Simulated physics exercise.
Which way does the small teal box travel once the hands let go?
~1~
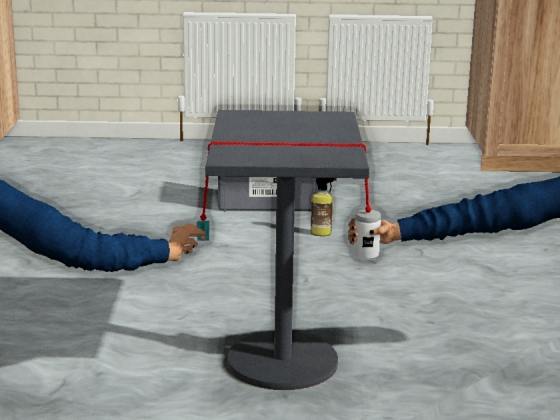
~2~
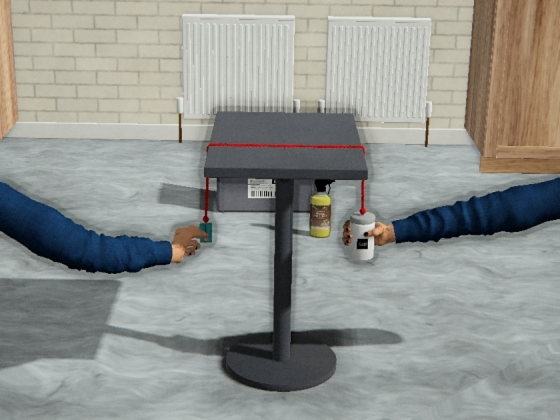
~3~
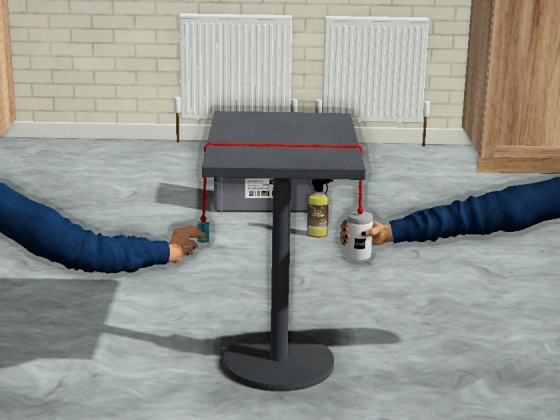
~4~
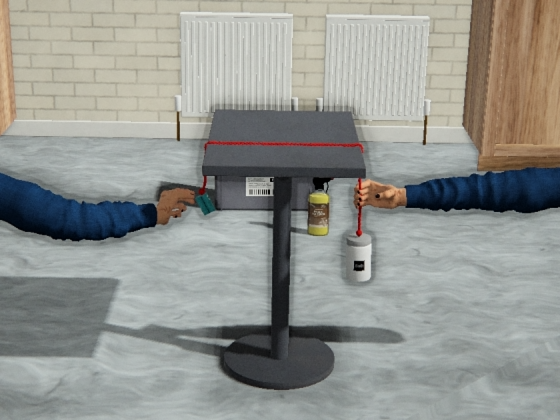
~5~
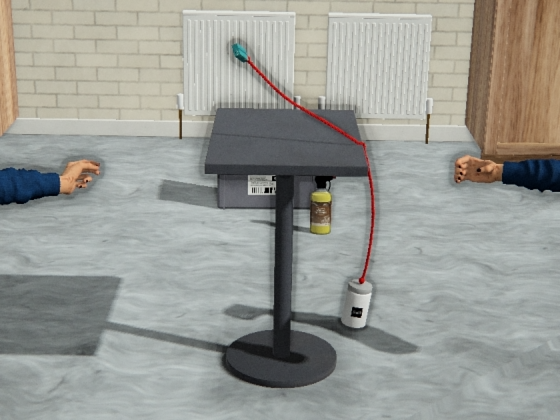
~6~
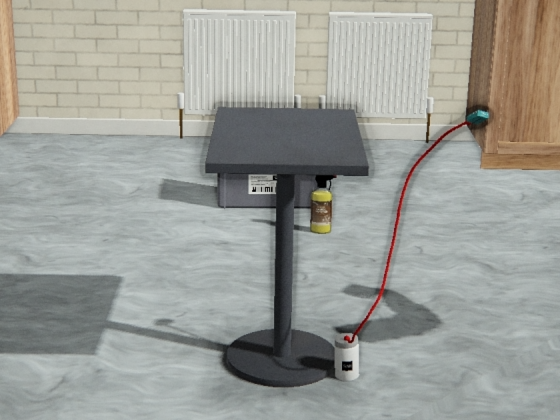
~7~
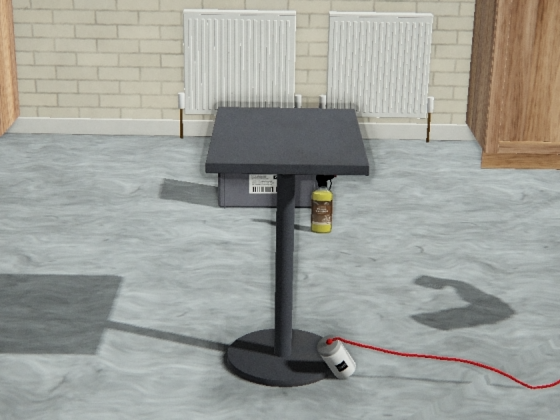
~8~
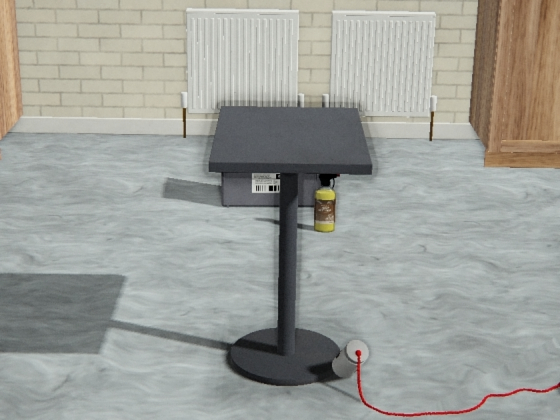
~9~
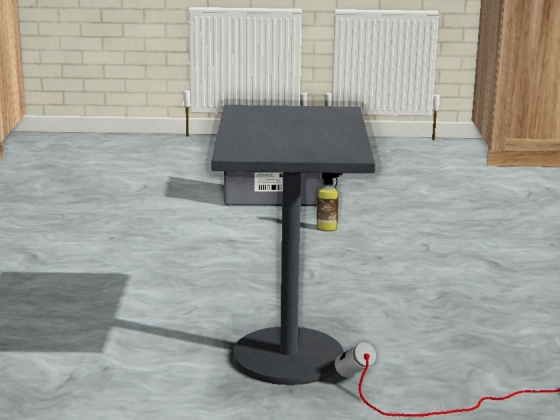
It travels to the right, swinging up and over the tabletop and past the table's right side.
